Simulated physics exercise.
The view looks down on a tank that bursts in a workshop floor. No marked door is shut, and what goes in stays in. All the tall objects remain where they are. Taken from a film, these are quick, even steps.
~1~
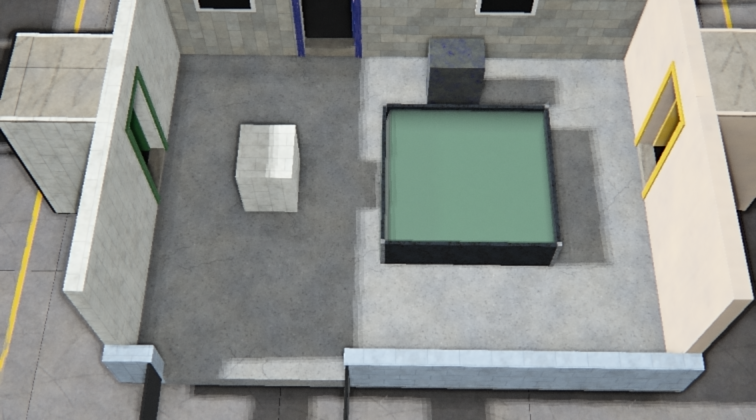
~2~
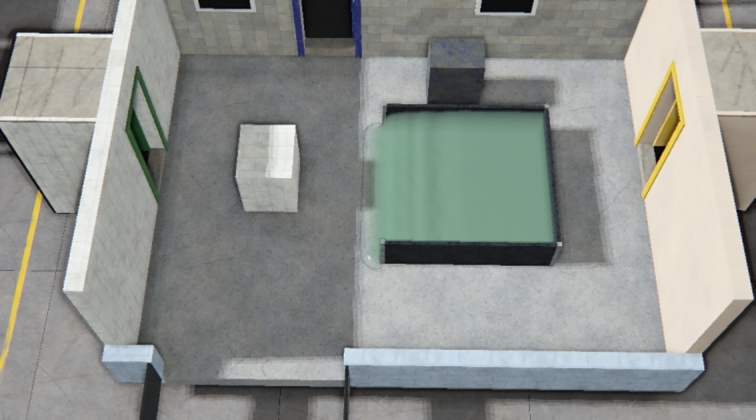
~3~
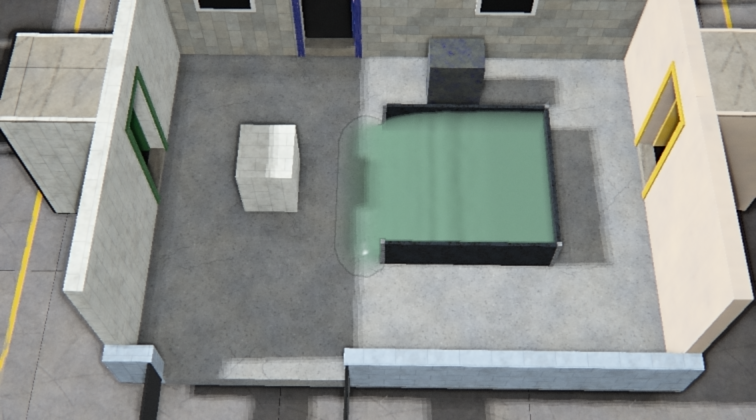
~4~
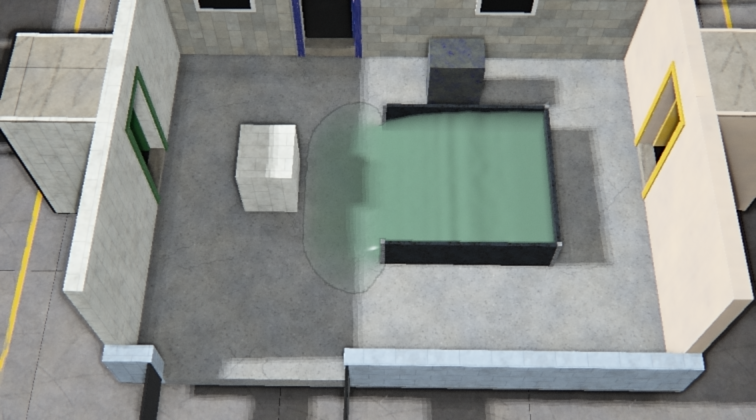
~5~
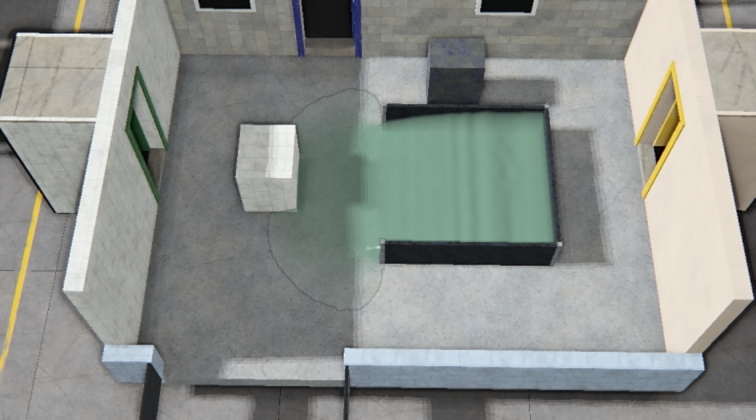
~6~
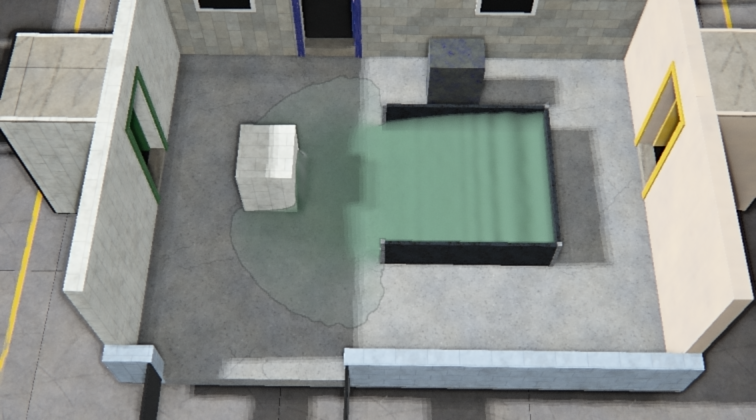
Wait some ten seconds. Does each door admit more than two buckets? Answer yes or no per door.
Answers: The blue door: No; the green door: Yes; the yellow door: No.
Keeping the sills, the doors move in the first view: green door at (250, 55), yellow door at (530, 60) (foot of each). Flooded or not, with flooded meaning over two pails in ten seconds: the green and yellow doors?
As I see it, the green door overshoots the mark while the yellow door remains within bounds.
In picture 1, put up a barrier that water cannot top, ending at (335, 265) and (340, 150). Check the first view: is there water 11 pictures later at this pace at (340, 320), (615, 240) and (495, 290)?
First soaked, then spared, then spared.
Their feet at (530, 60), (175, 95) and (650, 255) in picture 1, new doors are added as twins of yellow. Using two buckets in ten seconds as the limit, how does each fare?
Checking each in order, the first misses the threshold, the second beats the threshold, and the third misses the threshold.
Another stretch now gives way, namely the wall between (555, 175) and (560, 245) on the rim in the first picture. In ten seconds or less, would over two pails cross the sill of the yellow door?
Yellow door: Exceeds the limit.
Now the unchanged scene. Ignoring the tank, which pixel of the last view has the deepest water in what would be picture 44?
Near (163, 174).
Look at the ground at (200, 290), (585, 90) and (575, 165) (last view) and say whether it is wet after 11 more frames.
Point 1: Drenched; point 2: Not wet; point 3: Not wet.
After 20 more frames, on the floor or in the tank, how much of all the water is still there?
The share not yet gone is roughly 90 percent.
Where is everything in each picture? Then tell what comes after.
In the first frame, the water tank at (468, 174) is whole and still.
In the second frame, water pours out at (385, 187) and has run to (381, 125).
In the third frame, water pours out at (385, 188) and has run to (360, 122).
In the fourth frame, the front is at (339, 113), out from the gap at (385, 188).
In the fifth frame, water pours out at (385, 188) and has run to (326, 102).
In the sixth frame, the front is at a hidden place, out from the gap at (385, 188).
A moment on, water covers 40 % of the floor; the blue door wet at the sill, nothing in, the green door wet at the sill, nothing in, the yellow door not reached.
Next, water covers 45 % of the floor; the blue door wet at the sill, nothing in, the green door wet at the sill, nothing in, the yellow door not reached.
Then, water covers 55 % of the floor; the blue door under two buckets in, the green door under two buckets in, the yellow door not reached.
Later, water covers 60 % of the floor; the blue door under two buckets in, the green door over two buckets in, the yellow door not reached.
In the end, water covers 90 % of the floor; the blue door under two buckets in, the green door over two buckets in, the yellow door wet at the sill, nothing in.
